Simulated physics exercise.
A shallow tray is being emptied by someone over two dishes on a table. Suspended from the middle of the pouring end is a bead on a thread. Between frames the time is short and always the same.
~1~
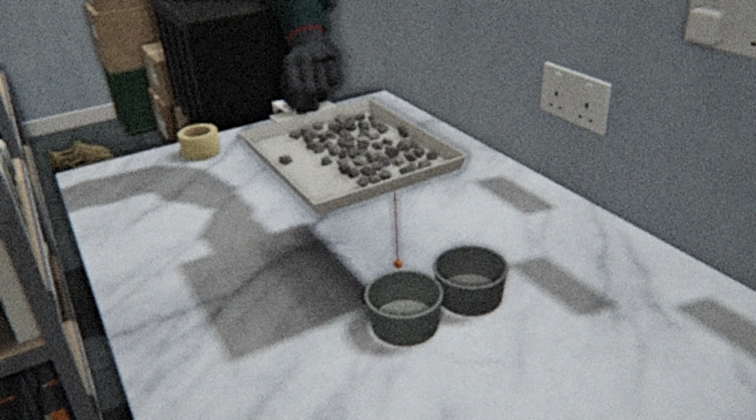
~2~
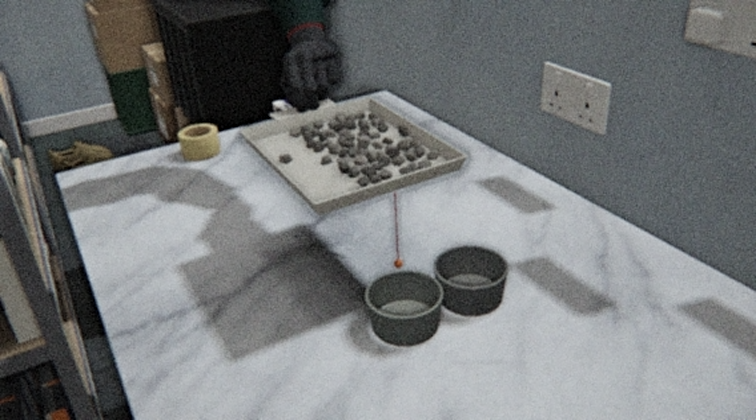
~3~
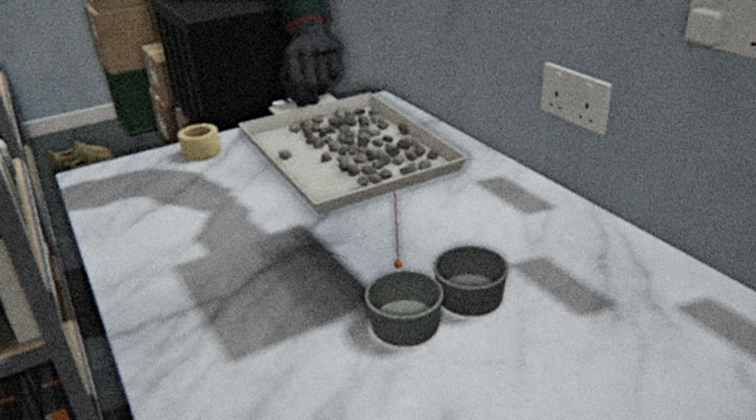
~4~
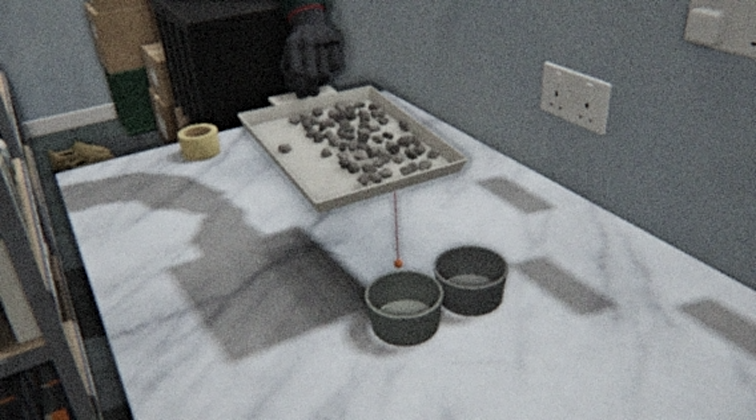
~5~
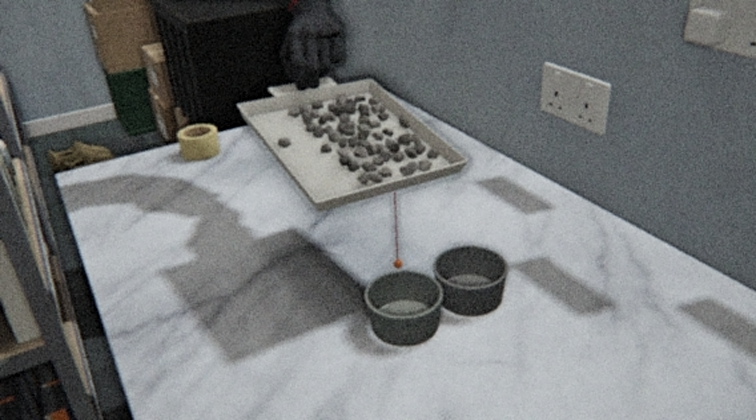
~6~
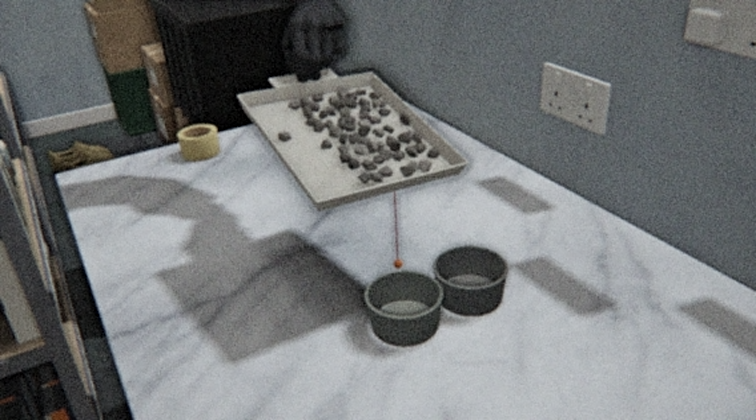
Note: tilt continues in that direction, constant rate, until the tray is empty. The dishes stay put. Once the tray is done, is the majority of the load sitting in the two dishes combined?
Yes, the majority is there.
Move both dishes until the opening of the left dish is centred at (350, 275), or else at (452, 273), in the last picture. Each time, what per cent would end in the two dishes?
The first try gives 0 per cent, the second 70 per cent.
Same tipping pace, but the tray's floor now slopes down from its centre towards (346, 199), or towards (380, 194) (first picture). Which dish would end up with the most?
Result of try 1 is the left side, of try 2 the left side.
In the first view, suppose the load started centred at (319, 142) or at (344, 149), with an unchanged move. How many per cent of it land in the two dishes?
You'd get about 90 per cent first and about 90 per cent second.
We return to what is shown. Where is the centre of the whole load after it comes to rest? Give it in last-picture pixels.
At about (466, 292).
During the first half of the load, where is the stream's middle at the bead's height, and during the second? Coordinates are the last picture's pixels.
Around (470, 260) first; around (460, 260) second.
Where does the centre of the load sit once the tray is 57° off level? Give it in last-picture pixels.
Load centre: Approx. (421, 157).
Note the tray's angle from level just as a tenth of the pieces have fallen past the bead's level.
Around 70 degrees of turn.
Soon after the last picture, tray tipped steeply; nearly all on the tray; a stray few in the air.
A little later, tray tipped right over; about a quarter on the tray; a small part in the left dish; about a third in the right dish; a small part outside both; about a quarter in the air.
Later still, tray tipped past a quarter turn; about a quarter in the left dish; about two thirds in the right dish; a small part outside both.
At rest, tray tipped past a quarter turn; about a quarter in the left dish; about two thirds in the right dish; a small part outside both.
